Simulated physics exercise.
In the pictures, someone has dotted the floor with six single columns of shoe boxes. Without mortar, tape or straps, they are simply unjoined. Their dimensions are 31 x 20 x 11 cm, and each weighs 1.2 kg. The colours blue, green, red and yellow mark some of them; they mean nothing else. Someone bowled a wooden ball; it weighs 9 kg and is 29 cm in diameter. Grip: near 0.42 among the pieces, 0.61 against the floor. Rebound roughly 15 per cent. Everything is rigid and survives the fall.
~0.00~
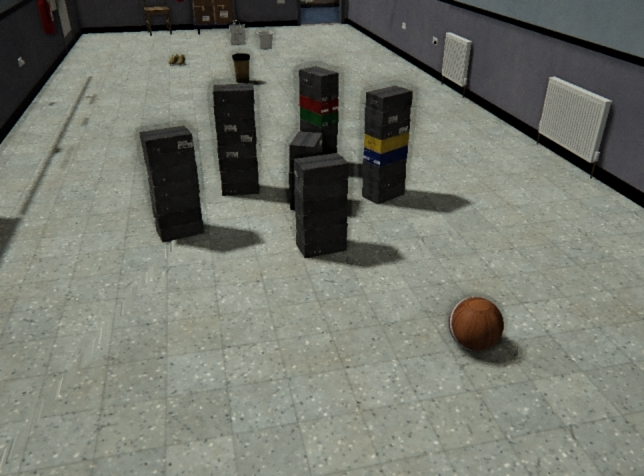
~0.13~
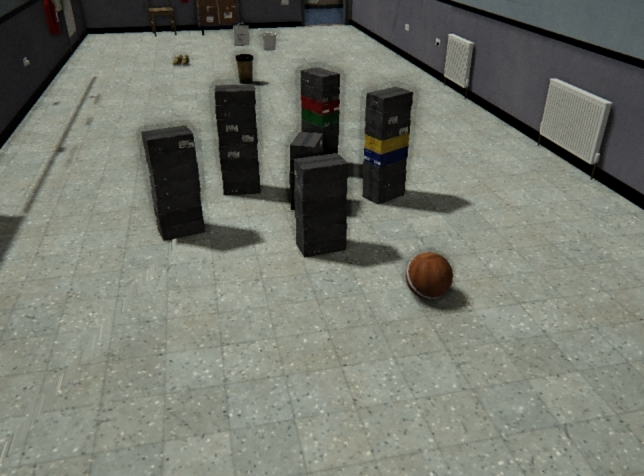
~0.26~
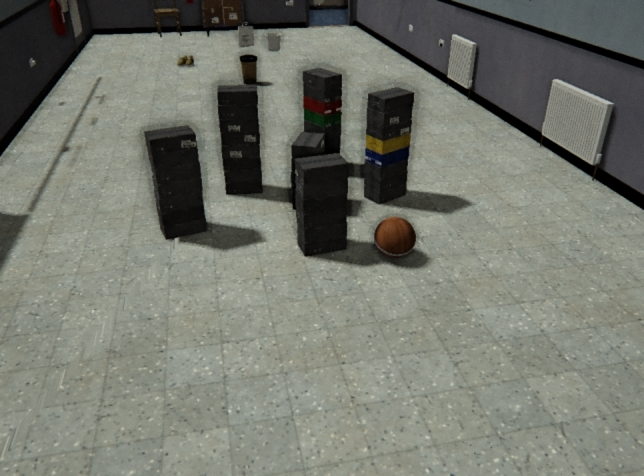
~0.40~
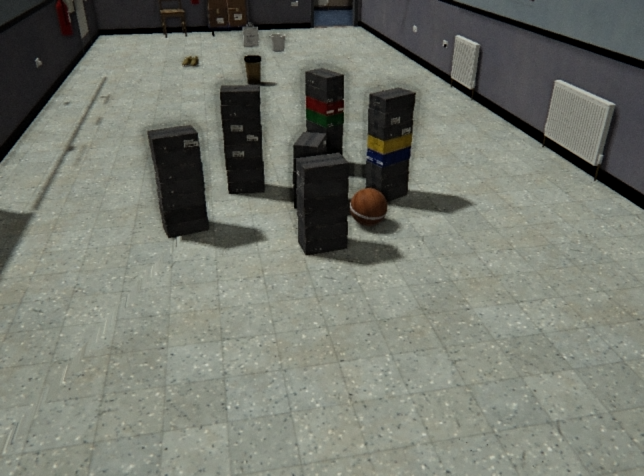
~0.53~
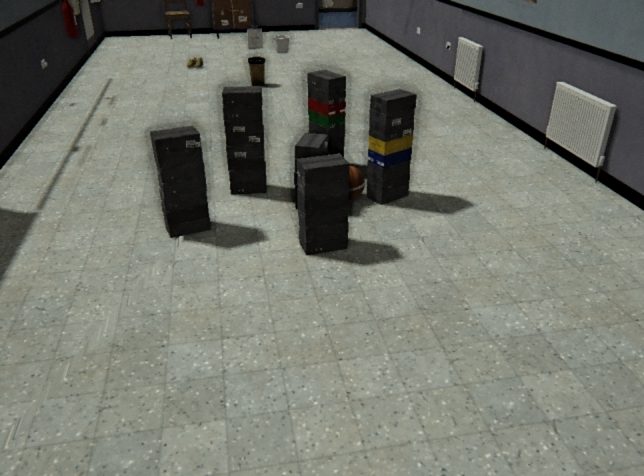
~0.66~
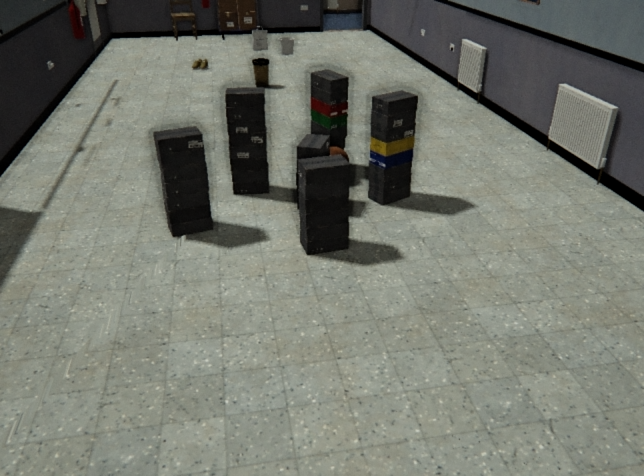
Brown ball rolling away and leftward across a tiled floor, passing between dark box columns and nudging one with coloured bands.
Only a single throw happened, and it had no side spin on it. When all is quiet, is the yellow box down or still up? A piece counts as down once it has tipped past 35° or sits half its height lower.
The yellow box holds its level.
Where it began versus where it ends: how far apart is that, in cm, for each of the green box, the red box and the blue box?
I'd estimate green at 55 cm, red at 60 cm and blue at 0 cm.
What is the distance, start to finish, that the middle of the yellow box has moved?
Some 0 cm.
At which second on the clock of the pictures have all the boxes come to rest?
That is at about 2.5 s.
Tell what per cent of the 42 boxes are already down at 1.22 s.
By then 15 %.
Around 0.88 s, ball still moving; 4 of the 42 boxes down; yellow box unmoved; red box tipped 30°, 10 cm lower.
Around 1.22 s, ball still moving; 7 of the 42 boxes down; yellow box unmoved; red box tipped 68°, 42 cm lower.
Finally (2.7 s), ball rolling away; 6 of the 42 boxes down; yellow box unmoved; green box on its side; red box on its side. Seen by the last camera, middles, yellow box near (392, 143), green box near (321, 131).
